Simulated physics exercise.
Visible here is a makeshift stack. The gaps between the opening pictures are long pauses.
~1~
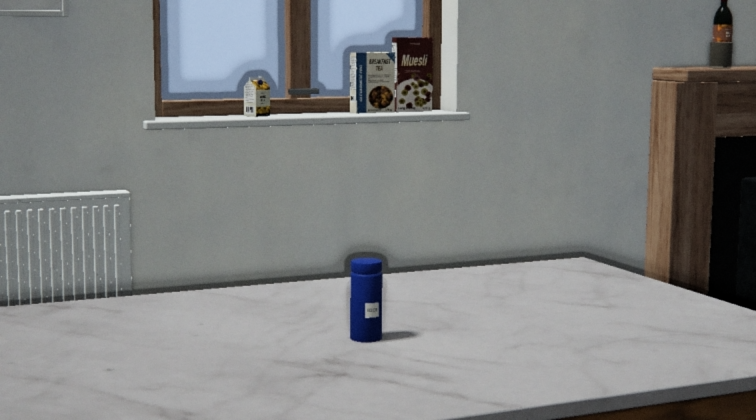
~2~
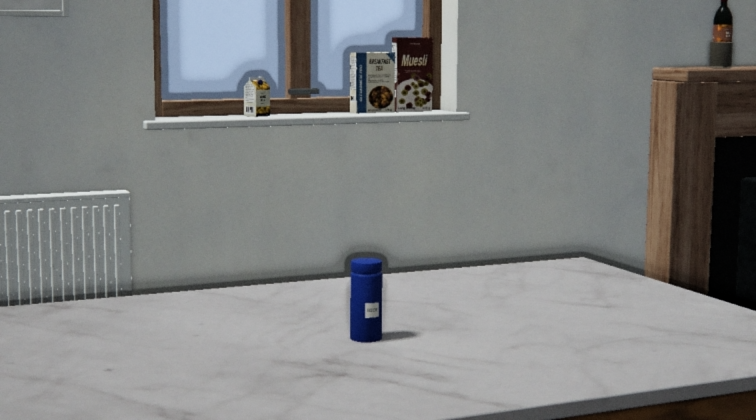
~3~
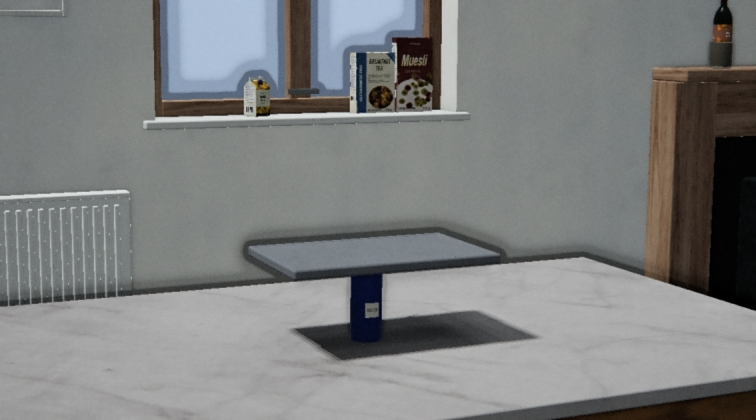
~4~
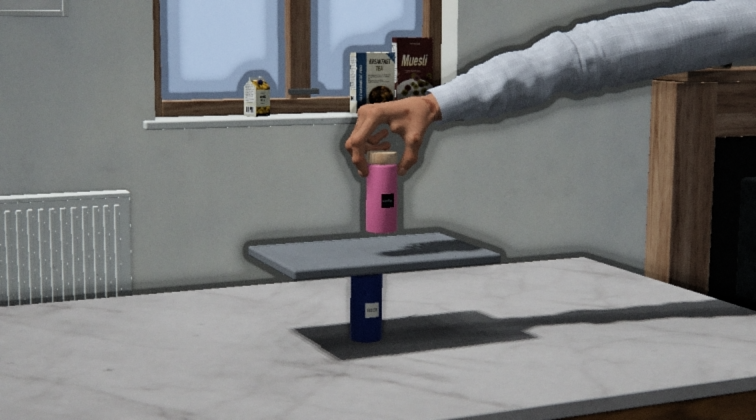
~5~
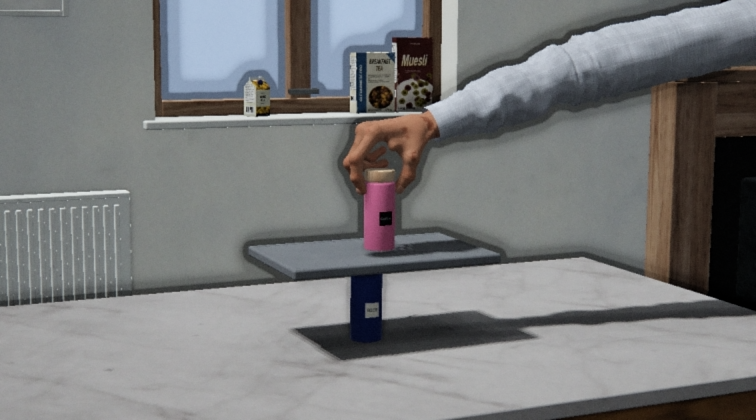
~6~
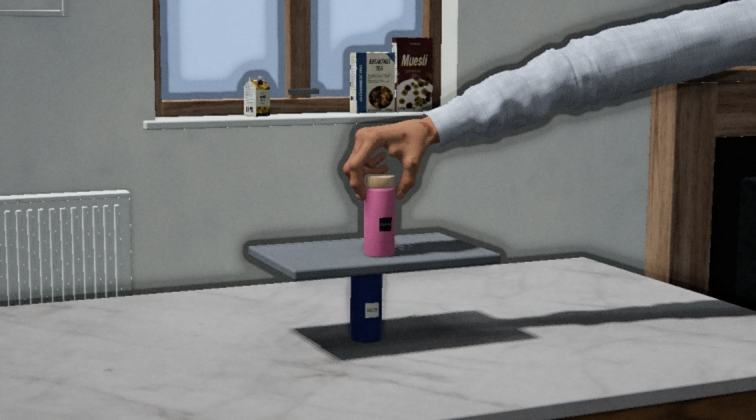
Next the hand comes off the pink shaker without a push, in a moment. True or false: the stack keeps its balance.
True.
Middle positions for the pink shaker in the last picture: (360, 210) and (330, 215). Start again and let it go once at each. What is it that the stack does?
It stays steady first and stays steady second.
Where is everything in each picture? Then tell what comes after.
The last thing is not in view yet, in the first picture.
The last thing is not in view yet, in the second picture.
The last thing is not in view yet; grey lid (373, 255), in the third picture.
Coming down; pink shaker (382, 192); grey lid (373, 255), in the fourth picture.
Coming down; pink shaker (380, 209); grey lid (373, 255), in the fifth picture.
Set down, still held; pink shaker (380, 215); grey lid (373, 255), in the sixth picture.
Then, 0.30 s on from there, no change.
Then, 1.00 s on from there, pink shaker resting near (380, 216).
In the end, all 3 unmoved. At the end, from the last picture's camera, pink shaker near (380, 216). The stack keeps its balance.
